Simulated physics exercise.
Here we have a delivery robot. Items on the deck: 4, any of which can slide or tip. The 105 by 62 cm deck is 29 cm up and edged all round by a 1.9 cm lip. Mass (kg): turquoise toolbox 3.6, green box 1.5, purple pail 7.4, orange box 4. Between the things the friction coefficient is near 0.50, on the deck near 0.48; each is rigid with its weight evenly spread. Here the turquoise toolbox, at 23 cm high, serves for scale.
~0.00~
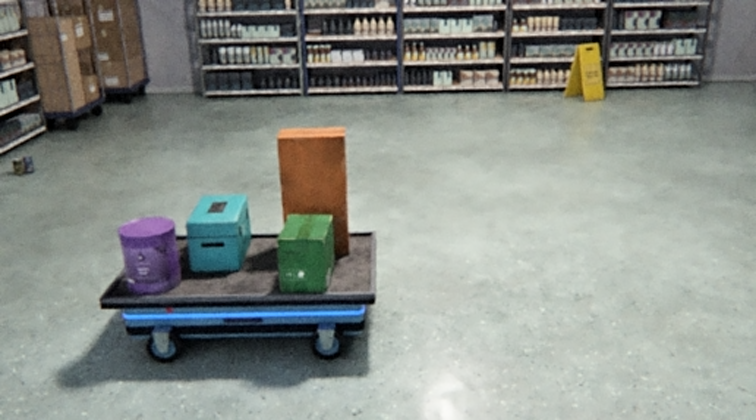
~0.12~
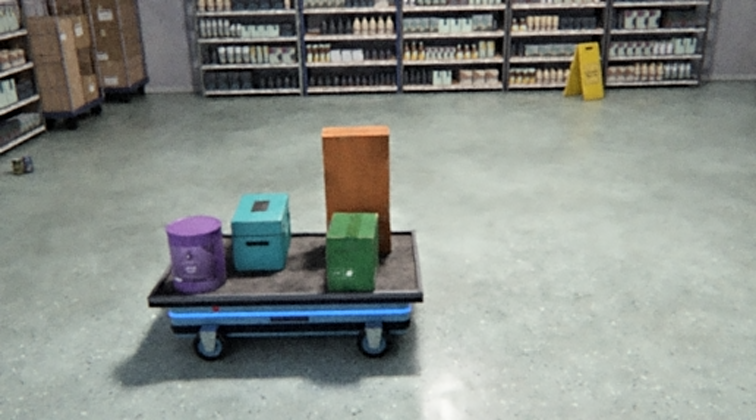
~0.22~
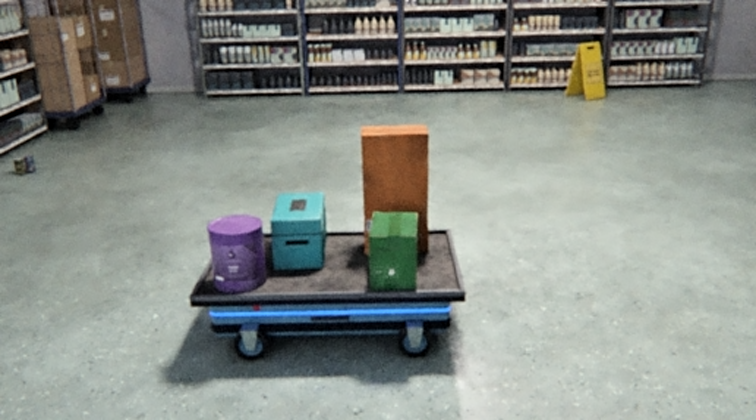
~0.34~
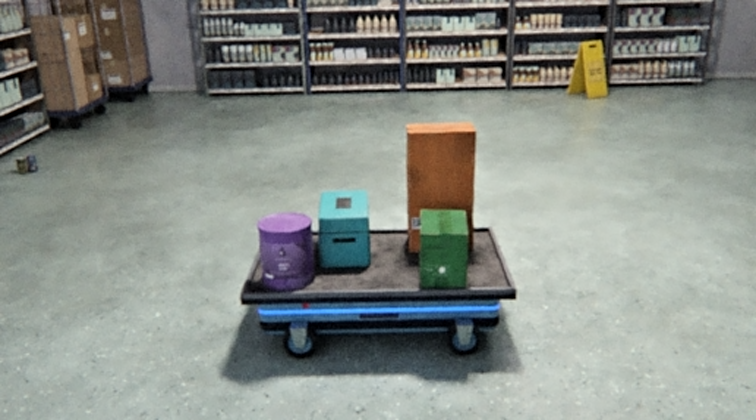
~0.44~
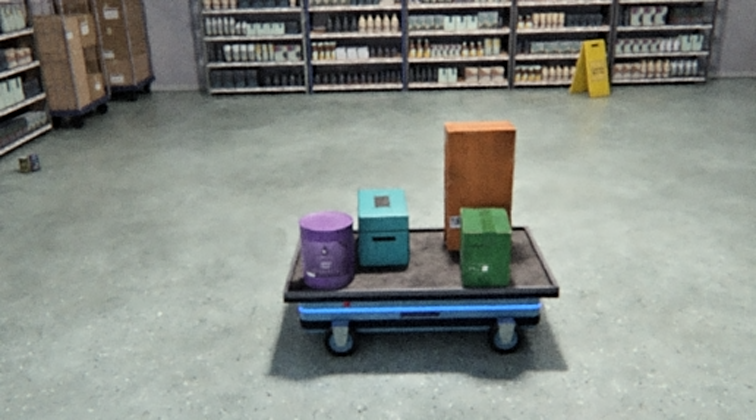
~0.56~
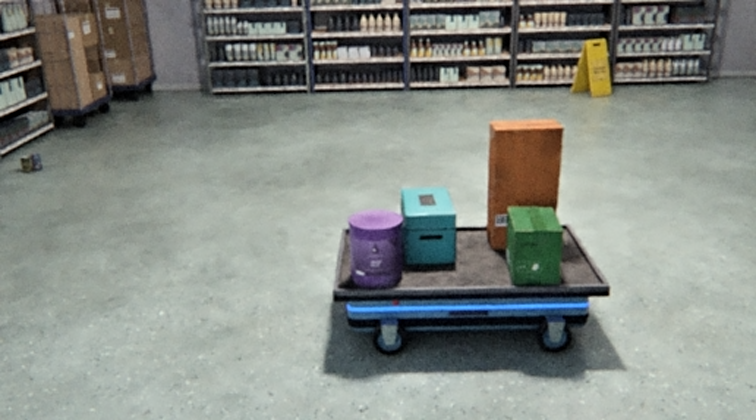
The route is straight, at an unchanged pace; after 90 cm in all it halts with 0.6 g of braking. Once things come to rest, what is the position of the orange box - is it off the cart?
The orange box is still in place.
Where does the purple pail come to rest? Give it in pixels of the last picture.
It comes to rest somewhere around (443, 247).
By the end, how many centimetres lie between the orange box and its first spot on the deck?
Around 6 centimetres.
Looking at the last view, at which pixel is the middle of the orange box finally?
In the end it sits at around (585, 183).
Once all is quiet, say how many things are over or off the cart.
Count: 0.
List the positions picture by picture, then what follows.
The first picture shows cart 0 cm along; orange box (315, 192); turquoise toolbox (220, 232).
The second picture shows cart 19 cm along; purple pail (197, 254); turquoise toolbox (263, 231).
The third picture shows cart 35 cm along; green box (394, 251); purple pail (238, 253).
The fourth picture shows cart 54 cm along; turquoise toolbox (345, 227); green box (443, 249).
The fifth picture shows cart 70 cm along; purple pail (328, 250); turquoise toolbox (383, 226).
The sixth picture shows cart 90 cm along; orange box (523, 185); green box (533, 246).
By 0.76 s, cart 110 cm along; orange box 2 cm from its spot near (574, 184); green box 3 cm from its spot; turquoise toolbox 2 cm from its spot.
By 0.86 s, cart 112 cm along, stopped; orange box 5 cm from its spot near (584, 183); green box 6 cm from its spot; turquoise toolbox 5 cm from its spot.
When it is over (1.3 s), all 4 within 10 cm of the start. In the last view, orange box near (585, 183).
